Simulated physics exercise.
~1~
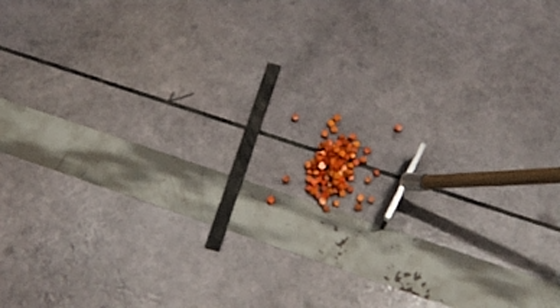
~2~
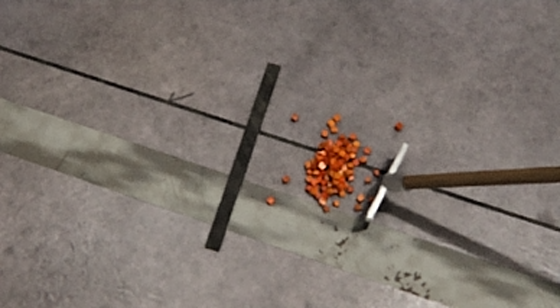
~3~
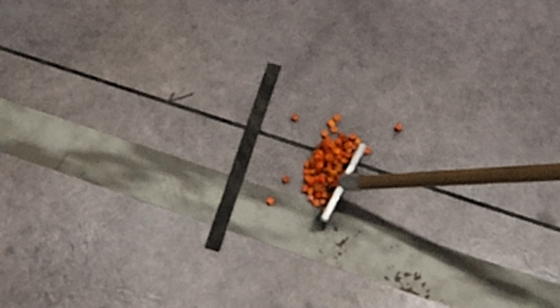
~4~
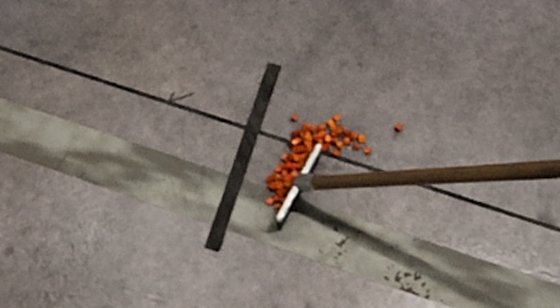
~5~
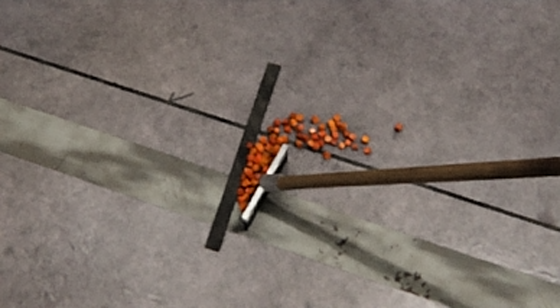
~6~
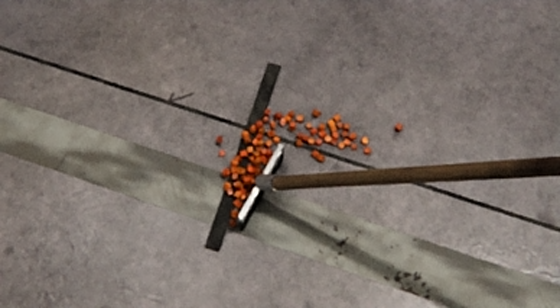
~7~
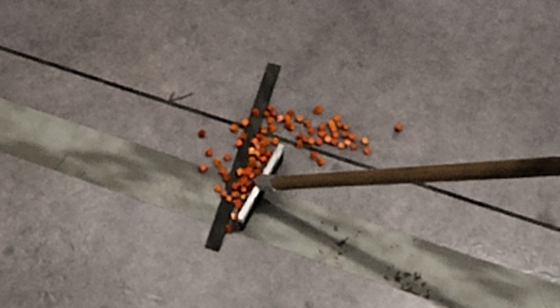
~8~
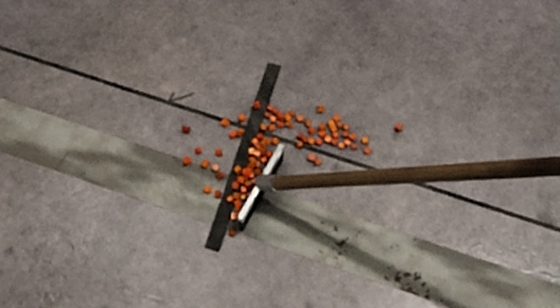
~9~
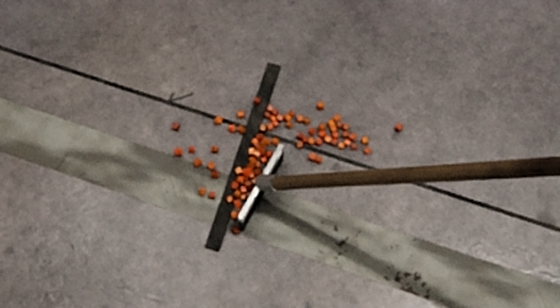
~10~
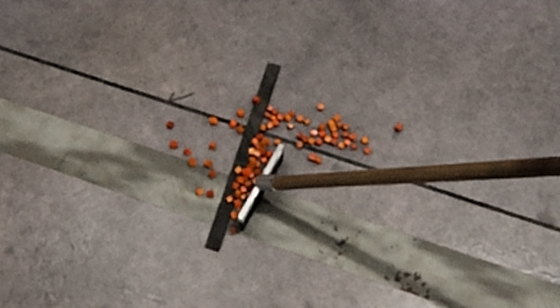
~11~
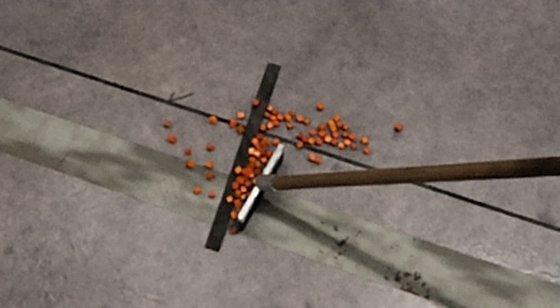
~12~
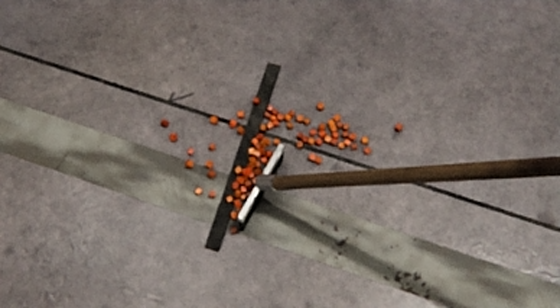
A squeegee pushes orange carrot cubes left against a dark strip and stops, leaving them scattered around it.
